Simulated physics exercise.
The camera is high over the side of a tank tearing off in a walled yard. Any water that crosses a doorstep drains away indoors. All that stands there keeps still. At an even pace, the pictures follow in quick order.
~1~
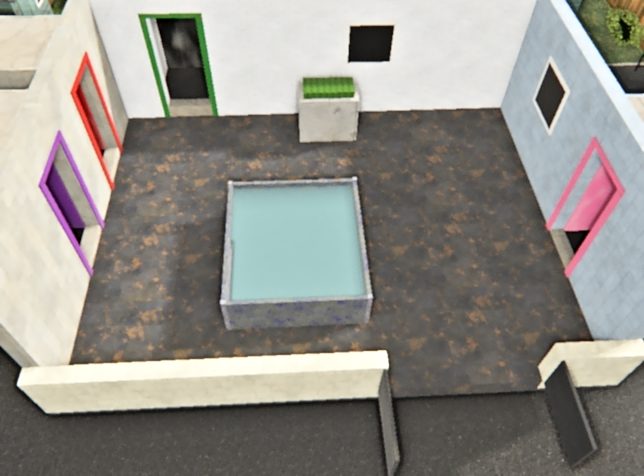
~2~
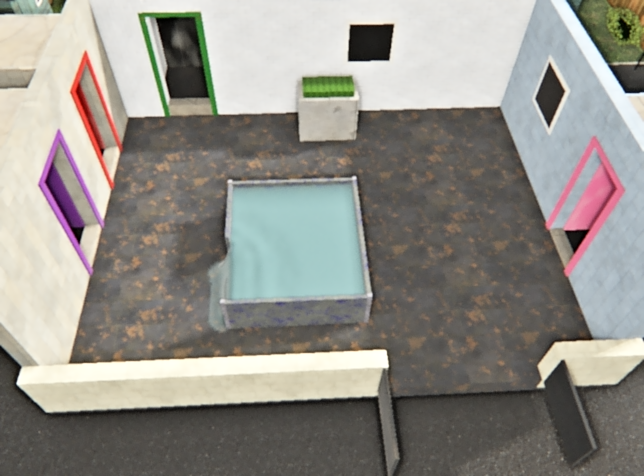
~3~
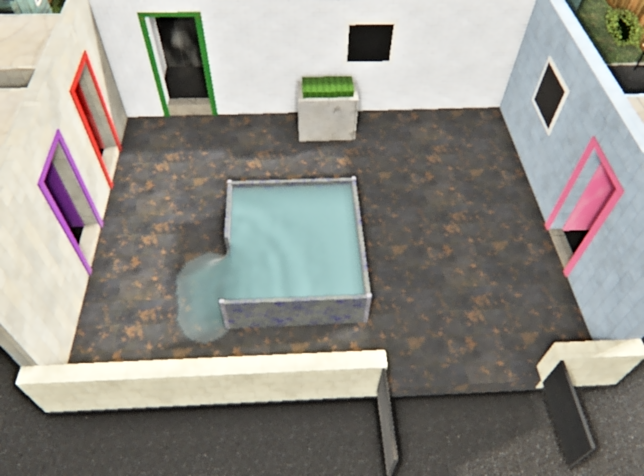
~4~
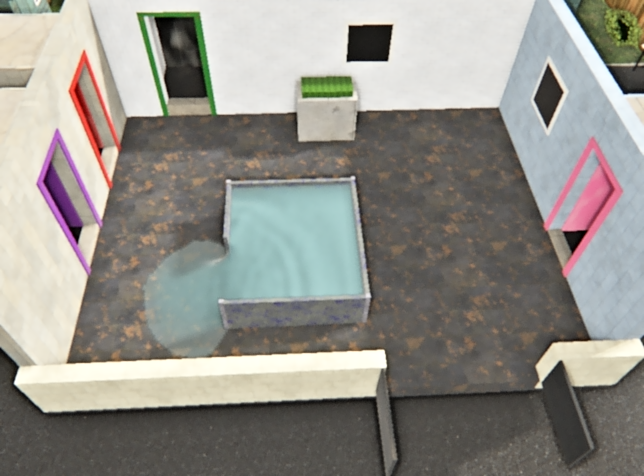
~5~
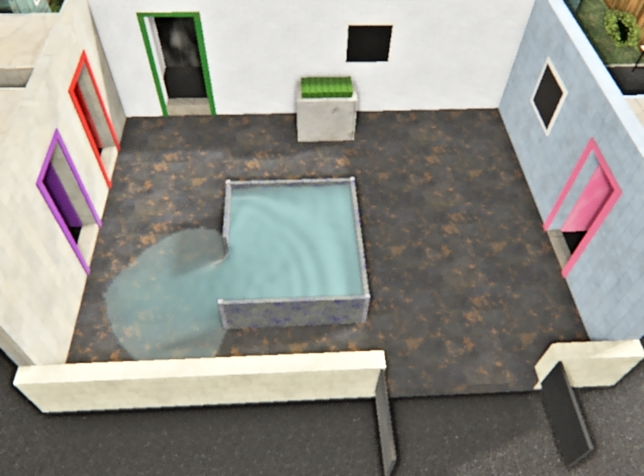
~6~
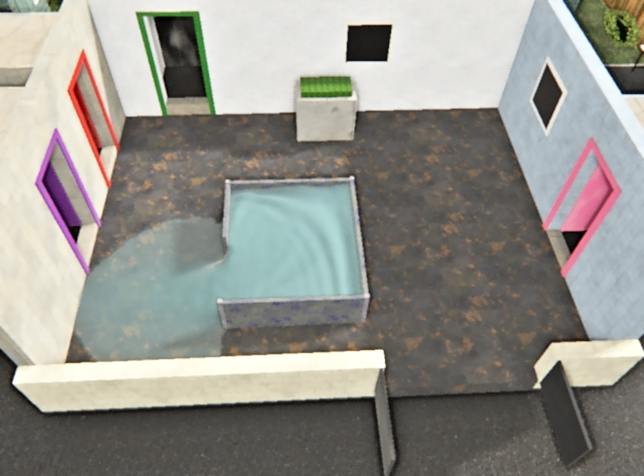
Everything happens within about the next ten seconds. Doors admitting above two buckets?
The pink door lets in little enough there. The red door lets in little enough there. The purple door lets too much in there. The green door lets in little enough there.
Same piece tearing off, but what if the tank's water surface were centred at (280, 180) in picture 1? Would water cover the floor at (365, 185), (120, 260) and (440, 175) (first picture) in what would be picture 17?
Readings in order: No flood; flood; no flood.
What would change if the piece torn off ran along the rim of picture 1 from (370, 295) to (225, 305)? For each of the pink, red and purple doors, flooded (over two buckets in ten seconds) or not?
Going door by door: The pink one gets too much, the red one stays safe, and the purple one stays safe.
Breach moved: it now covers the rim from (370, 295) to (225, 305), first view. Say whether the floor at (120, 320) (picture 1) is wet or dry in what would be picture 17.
At that place: Flooded.
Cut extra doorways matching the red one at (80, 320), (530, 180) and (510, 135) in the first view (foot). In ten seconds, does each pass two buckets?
Taking them as listed, the first overshoots, the second undershoots and the third undershoots.
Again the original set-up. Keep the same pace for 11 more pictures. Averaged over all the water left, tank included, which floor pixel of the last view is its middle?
It is around (222, 279).
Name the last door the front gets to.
That would be the door marked pink.
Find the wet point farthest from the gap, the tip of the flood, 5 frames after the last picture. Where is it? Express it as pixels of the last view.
Estimated pixel: (105, 202).
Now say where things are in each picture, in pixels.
In the first frame, the tank at (295, 239) is whole and still.
In the second frame, the front is at (221, 264), out from the gap at (231, 284).
In the third frame, water pours out at (230, 286) and has run to (188, 268).
In the fourth frame, the front is at (153, 278), out from the gap at (229, 287).
In the fifth frame, water pours out at (229, 287) and has run to (115, 286).
In the sixth frame, water pours out at (228, 286) and has run to (76, 322).
A moment on, water covers 15 % of the floor; the pink door not reached, the red door not reached, the purple door under two buckets in, the green door not reached.
Next, water covers 20 % of the floor; the pink door not reached, the red door wet at the sill, nothing in, the purple door over two buckets in, the green door not reached.
Then, water covers 35 % of the floor; the pink door not reached, the red door wet at the sill, nothing in, the purple door far over two buckets in, the green door wet at the sill, nothing in.
Later, water covers 60 % of the floor; the pink door not reached, the red door wet at the sill, nothing in, the purple door far over two buckets in, the green door wet at the sill, nothing in.
In the end, water covers 95 % of the floor; the pink door wet at the sill, nothing in, the red door wet at the sill, nothing in, the purple door far over two buckets in, the green door wet at the sill, nothing in.
